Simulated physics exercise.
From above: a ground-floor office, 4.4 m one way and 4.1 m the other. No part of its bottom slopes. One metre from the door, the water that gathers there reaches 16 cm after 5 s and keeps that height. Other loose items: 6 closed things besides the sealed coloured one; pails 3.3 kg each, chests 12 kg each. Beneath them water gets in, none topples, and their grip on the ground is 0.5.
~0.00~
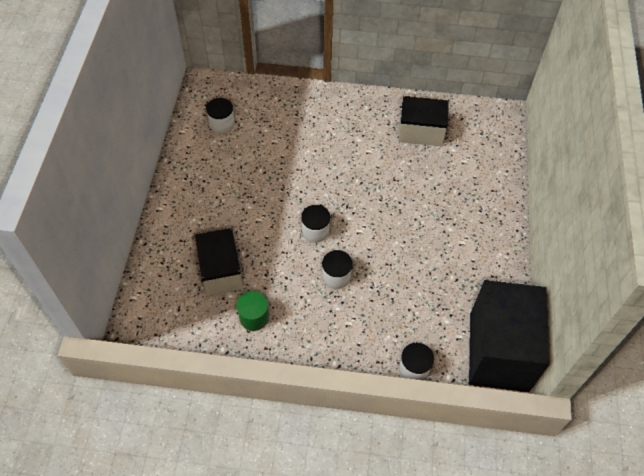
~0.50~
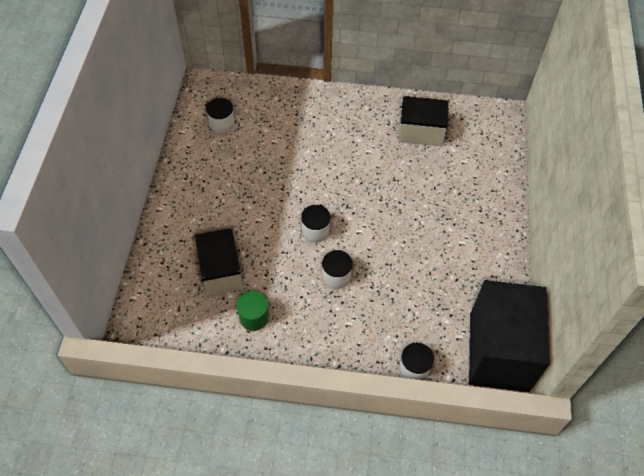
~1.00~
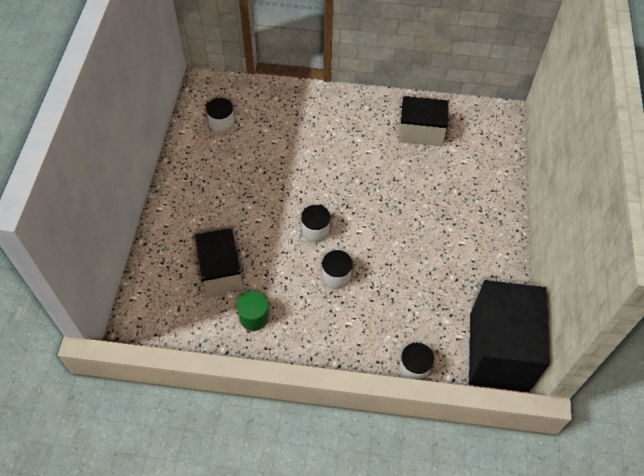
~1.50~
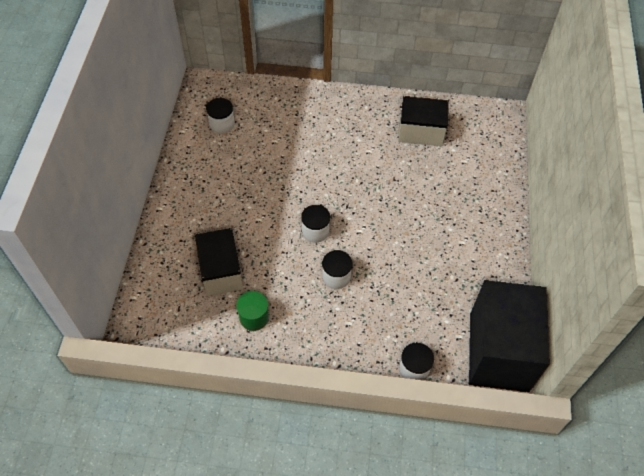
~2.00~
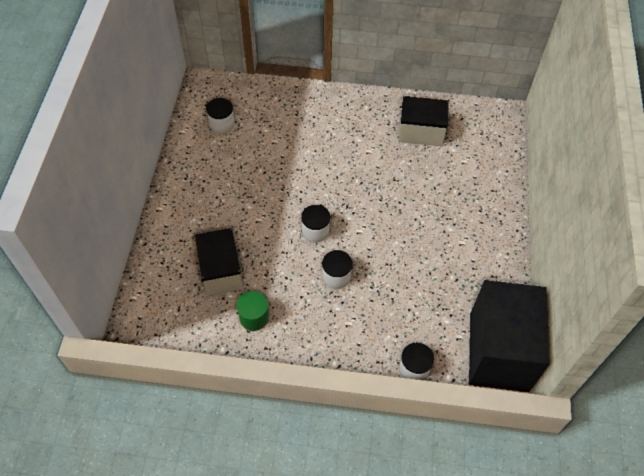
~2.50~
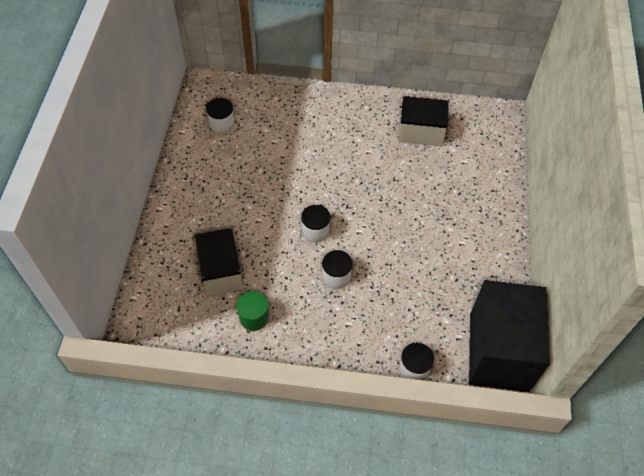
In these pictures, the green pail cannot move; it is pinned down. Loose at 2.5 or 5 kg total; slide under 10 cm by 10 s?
Heavier only.
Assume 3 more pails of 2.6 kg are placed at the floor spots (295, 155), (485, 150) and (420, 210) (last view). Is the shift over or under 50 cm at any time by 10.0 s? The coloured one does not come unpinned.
Listed in order, they go over the bar, beneath the bar, beneath the bar.
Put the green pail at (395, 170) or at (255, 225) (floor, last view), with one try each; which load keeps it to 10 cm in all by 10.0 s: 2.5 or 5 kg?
For the first spot the lighter suffices, for the second only the heavier suffices.
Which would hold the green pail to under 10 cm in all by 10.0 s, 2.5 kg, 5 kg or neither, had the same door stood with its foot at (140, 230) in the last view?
In that case neither weight holds it.
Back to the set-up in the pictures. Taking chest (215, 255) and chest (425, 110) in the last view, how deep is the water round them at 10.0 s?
I'd put it at 4 cm and 1 cm respectively.
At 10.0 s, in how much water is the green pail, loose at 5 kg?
Close to 4 cm deep.
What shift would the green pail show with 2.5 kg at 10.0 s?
Roughly 20 cm.
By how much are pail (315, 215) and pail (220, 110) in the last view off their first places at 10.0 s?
The first is 40 cm from its start, the second 200 cm.
After 3.5 s the green pail would be 0 cm from its start with 2.5 kg and 0 cm from its start with 5 kg; 0 cm of water round it then.
After 4.5 s the green pail would be 0 cm from its start with 2.5 kg and 0 cm from its start with 5 kg; 0 cm of water round it then.
After 7.0 s the green pail would be 9 cm from its start with 2.5 kg and 0 cm from its start with 5 kg; 2 cm of water round it then.
After 10.0 s the green pail would be 17 cm from its start with 2.5 kg and 0 cm from its start with 5 kg; 4 cm of water round it then.
